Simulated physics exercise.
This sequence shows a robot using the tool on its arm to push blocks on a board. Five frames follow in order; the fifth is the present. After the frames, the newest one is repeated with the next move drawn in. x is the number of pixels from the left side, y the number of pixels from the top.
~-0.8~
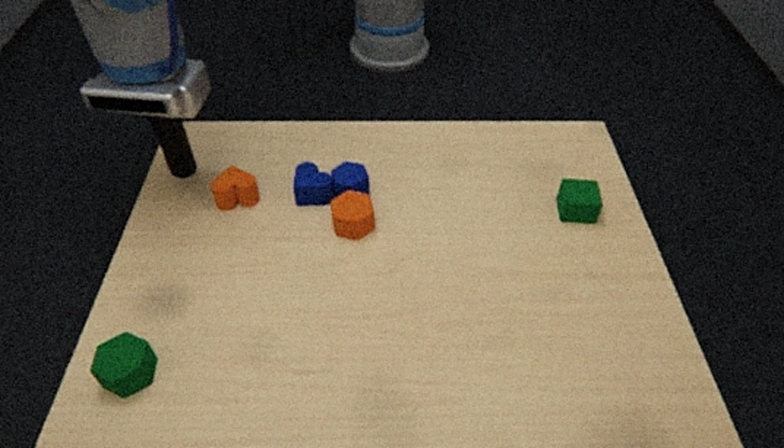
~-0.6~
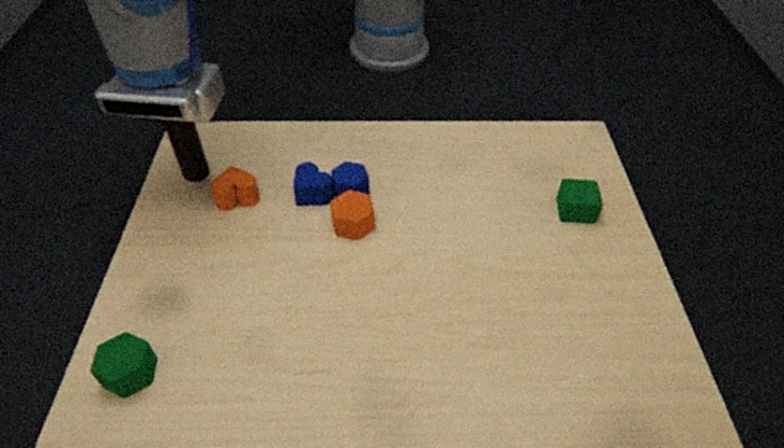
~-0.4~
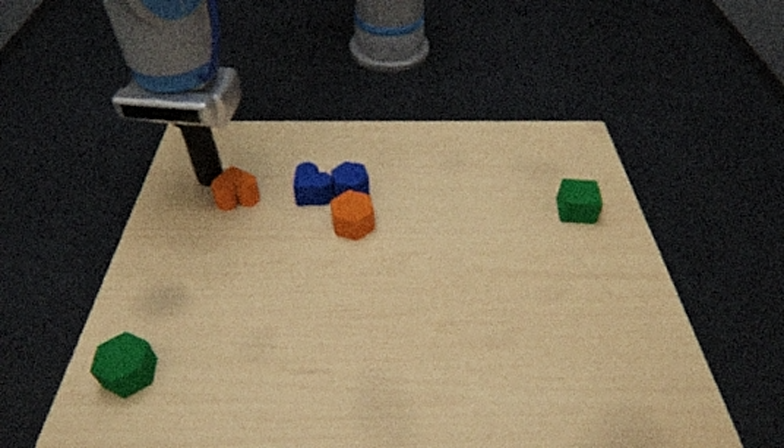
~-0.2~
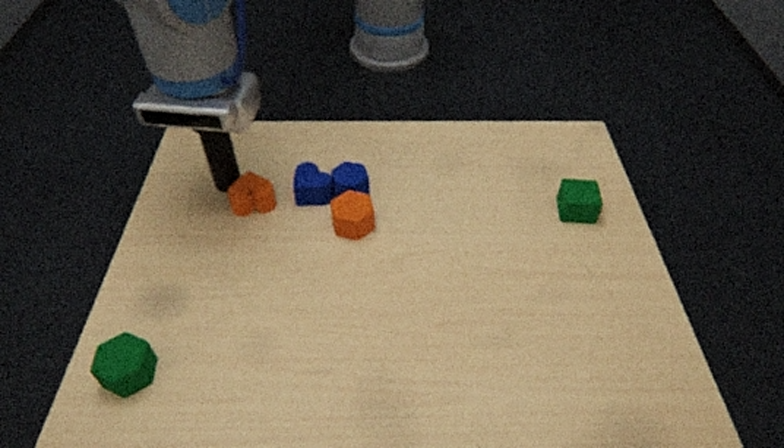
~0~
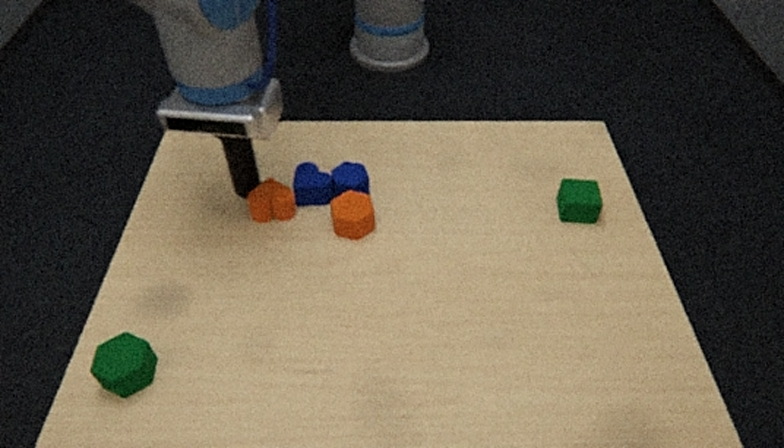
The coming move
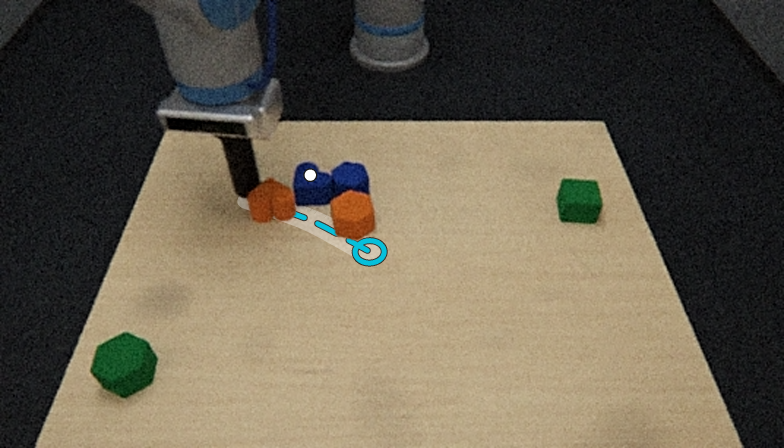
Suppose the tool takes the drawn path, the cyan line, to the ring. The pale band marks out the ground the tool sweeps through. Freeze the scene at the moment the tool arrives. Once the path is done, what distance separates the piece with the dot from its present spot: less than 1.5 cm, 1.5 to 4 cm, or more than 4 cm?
By the end of the path, it will have gone short of 1.5 cm.
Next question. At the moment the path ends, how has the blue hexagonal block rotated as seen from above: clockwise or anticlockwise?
The block spins clockwise.
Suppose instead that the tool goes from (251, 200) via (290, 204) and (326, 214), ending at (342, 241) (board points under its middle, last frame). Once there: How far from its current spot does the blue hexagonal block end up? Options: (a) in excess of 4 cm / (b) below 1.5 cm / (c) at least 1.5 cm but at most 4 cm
c.
The drawn path runs from (251, 200) by way of (311, 221) to (370, 252); the dot is on the blue heart block.
The first path, step by step. One third of the way, tool at (290, 204); orange heart block at (309, 209); blue heart block at (314, 175), turned 10° anticlockwise; blue hexagonal block at (353, 171).
Two thirds of the way, tool at (330, 221); orange heart block at (338, 233), turned 25° clockwise; blue heart block at (319, 178), turned 50° anticlockwise; blue hexagonal block at (359, 168), turned 20° clockwise; orange hexagonal block at (366, 207), turned 30° anticlockwise.
At the end, tool at (369, 243); orange heart block at (357, 257), turned 75° clockwise; blue heart block at (319, 178), turned 50° anticlockwise; blue hexagonal block at (359, 168), turned 20° clockwise; orange hexagonal block at (389, 210), turned 95° anticlockwise.
